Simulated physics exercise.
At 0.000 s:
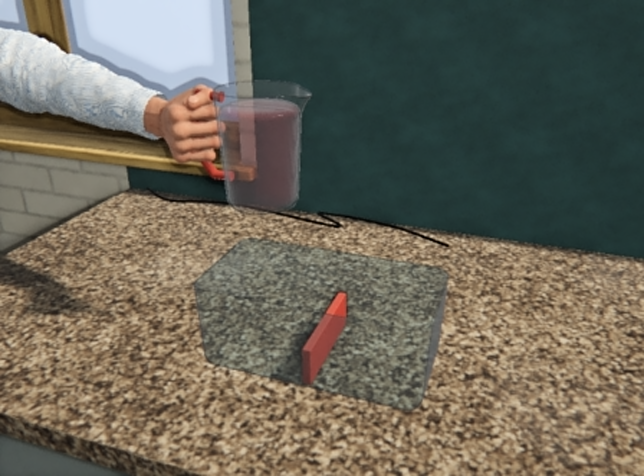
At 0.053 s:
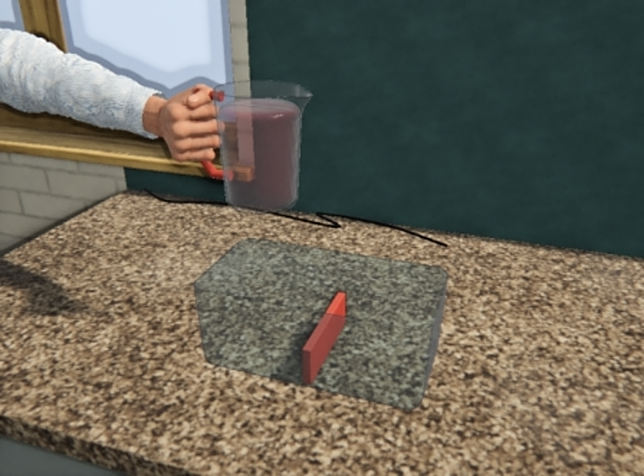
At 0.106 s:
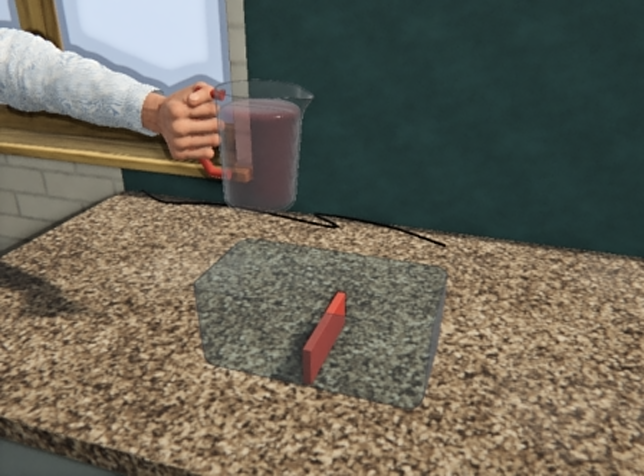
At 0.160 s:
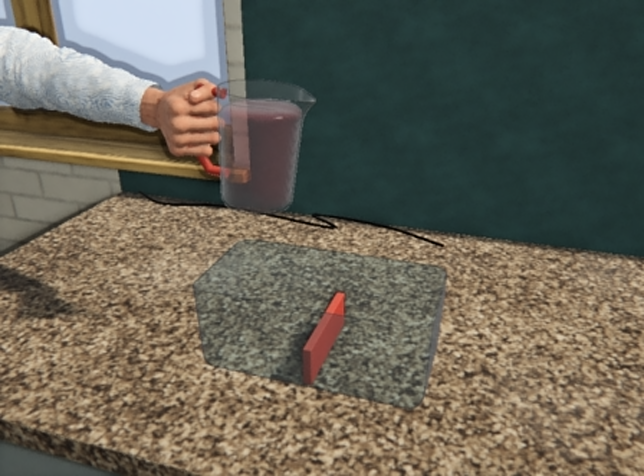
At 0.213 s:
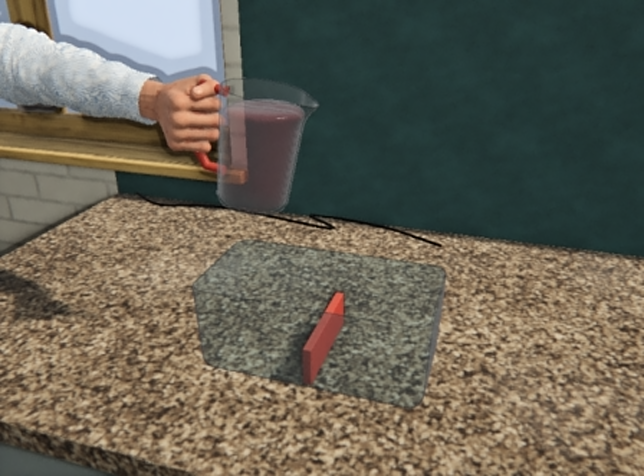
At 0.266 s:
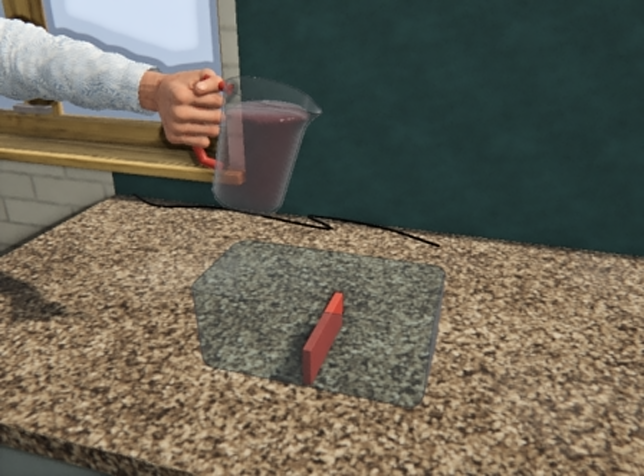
A hand holds a jug of reddish liquid above a clear basin and tilts it slightly right.
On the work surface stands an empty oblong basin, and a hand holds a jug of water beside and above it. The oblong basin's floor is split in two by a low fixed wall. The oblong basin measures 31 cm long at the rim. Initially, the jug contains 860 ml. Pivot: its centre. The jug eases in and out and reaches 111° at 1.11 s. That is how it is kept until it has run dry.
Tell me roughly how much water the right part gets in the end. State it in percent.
It gets about 94 per cent.
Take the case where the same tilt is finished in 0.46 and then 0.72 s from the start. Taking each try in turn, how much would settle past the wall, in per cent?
First 85, then 90 per cent.
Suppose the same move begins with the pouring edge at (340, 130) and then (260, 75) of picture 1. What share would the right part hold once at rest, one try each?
Try 1: Approx. 85 %; try 2: Approx. 70 %.
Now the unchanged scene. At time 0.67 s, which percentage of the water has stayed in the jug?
Roughly 80 per cent.
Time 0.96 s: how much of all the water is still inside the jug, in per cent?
Close to 26 percent of the total.
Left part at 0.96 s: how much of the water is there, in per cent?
The fraction is near 0 percent.
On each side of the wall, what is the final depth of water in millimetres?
Some 0 mm on the left and 36 mm on the right.
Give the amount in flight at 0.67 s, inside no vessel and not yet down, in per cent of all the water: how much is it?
Roughly 16 percent.
By 0.67 s the tilt is 73° and 80 per cent is still to pour, 0 is left of the wall and 4 right of it.
By 0.96 s the tilt is 106° and 26 per cent is still to pour, 0 is left of the wall and 49 right of it.
By 1.27 s the tilt is 111° and 1 per cent is still to pour, 3 is left of the wall and 91 right of it.
By 1.61 s the tilt is 111° and 0 per cent is still to pour, 3 is left of the wall and 94 right of it.
At rest 3 per cent lies left of the wall, 94 right of it and 2 outside.
